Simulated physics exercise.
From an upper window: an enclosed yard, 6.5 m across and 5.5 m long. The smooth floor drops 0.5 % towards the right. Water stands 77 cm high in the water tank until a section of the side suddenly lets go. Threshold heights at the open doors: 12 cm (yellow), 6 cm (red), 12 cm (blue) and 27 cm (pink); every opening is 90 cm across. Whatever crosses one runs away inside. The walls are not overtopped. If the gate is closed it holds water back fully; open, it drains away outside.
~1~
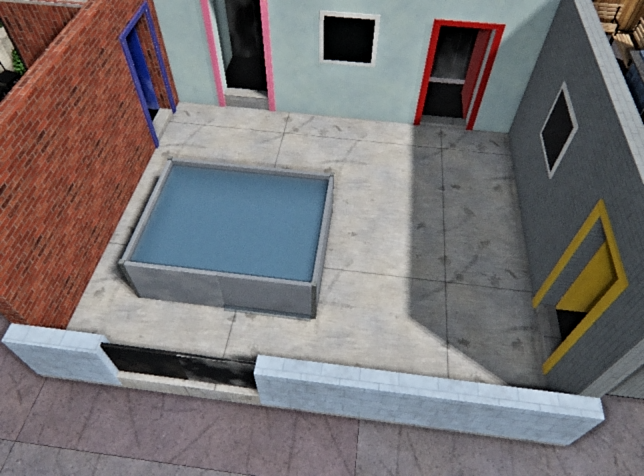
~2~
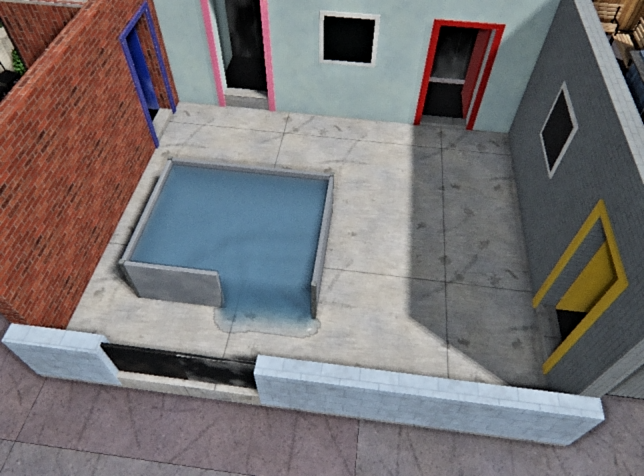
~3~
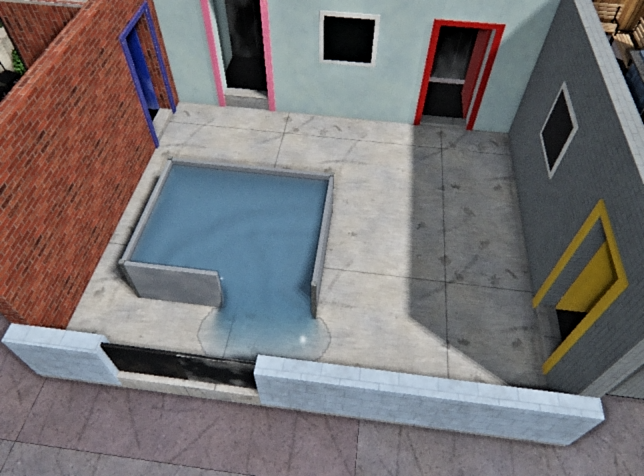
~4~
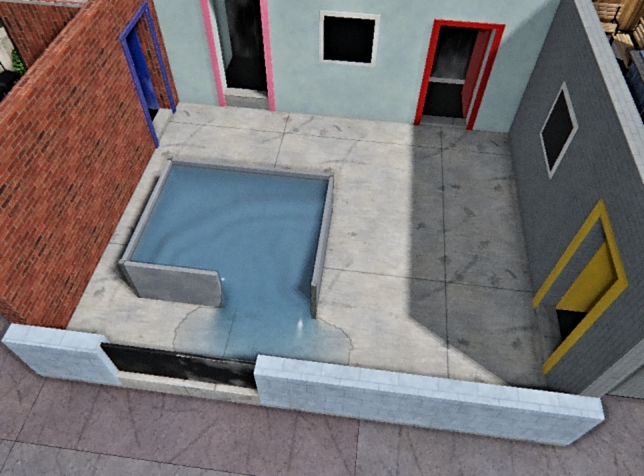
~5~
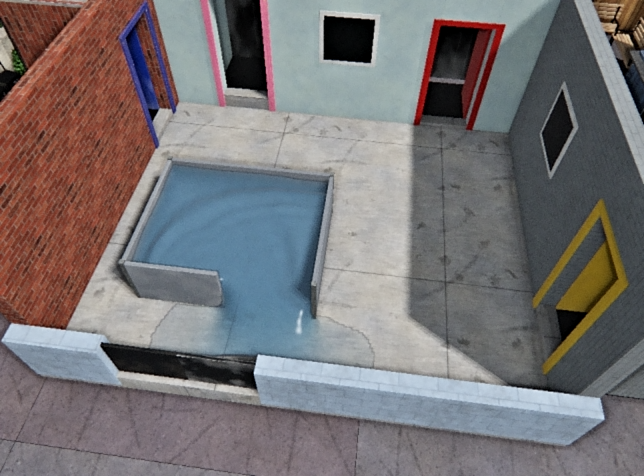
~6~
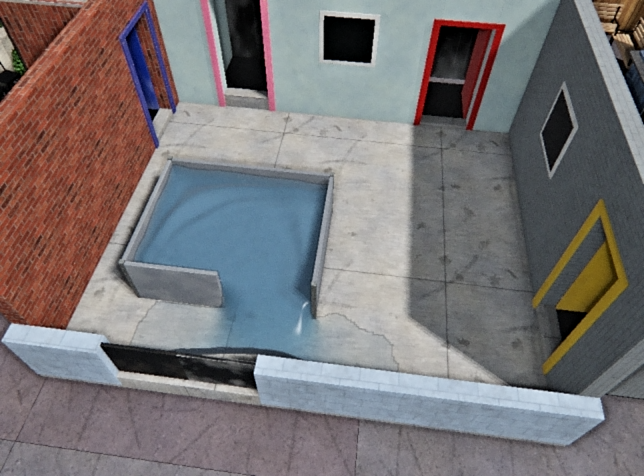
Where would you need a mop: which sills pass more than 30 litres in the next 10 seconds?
The water let in: At the yellow door it exceeds the limit; at the red door it goes over the limit; at the blue door it stays under the limit; at the pink door it keeps below the limit.
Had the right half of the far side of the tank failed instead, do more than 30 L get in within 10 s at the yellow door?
Then: Yellow under.
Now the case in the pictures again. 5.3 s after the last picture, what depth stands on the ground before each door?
Depths in cm: Yellow 18, red 15, blue 11, pink 14.
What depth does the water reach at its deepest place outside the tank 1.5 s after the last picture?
About 48 cm.
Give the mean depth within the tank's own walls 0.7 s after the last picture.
Some 53 cm.
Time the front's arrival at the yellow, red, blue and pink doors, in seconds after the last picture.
Yellow 0.8 s, red 3.0 s, blue 2.2 s, pink 2.8 s.
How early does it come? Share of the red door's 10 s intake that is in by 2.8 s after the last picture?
Some 0 per cent by then.
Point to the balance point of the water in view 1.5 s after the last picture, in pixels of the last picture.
Around (265, 289).
Then, 0.7 s after the last picture water covers 25 % of the floor and is deepest (63 cm) near (270, 366); yellow door not reached, red door not reached, blue door not reached, pink door not reached.
Then, 1.5 s after the last picture water covers 35 % of the floor and is deepest (48 cm) near (256, 364); yellow door 31 cm at the sill, 43 L in, red door not reached, blue door not reached, pink door not reached.
Then, 2.8 s after the last picture water covers 60 % of the floor and is deepest (33 cm) near (253, 377); yellow door 27 cm at the sill, 168 L in, red door not reached, blue door 9 cm at the sill, 0 L in, pink door not reached.
Then, 5.3 s after the last picture water covers 85 % of the floor and is deepest (22 cm) near (240, 375); yellow door 18 cm at the sill, 259 L in, red door 15 cm at the sill, 78 L in, blue door 11 cm at the sill, 4 L in, pink door 14 cm at the sill, 0 L in.
Then, 9.3 s after the last picture water covers 100 % of the floor and is deepest (24 cm) near (519, 412); yellow door 13 cm at the sill, 282 L in, red door 13 cm at the sill, 186 L in, blue door 10 cm at the sill, 10 L in, pink door 12 cm at the sill, 0 L in.
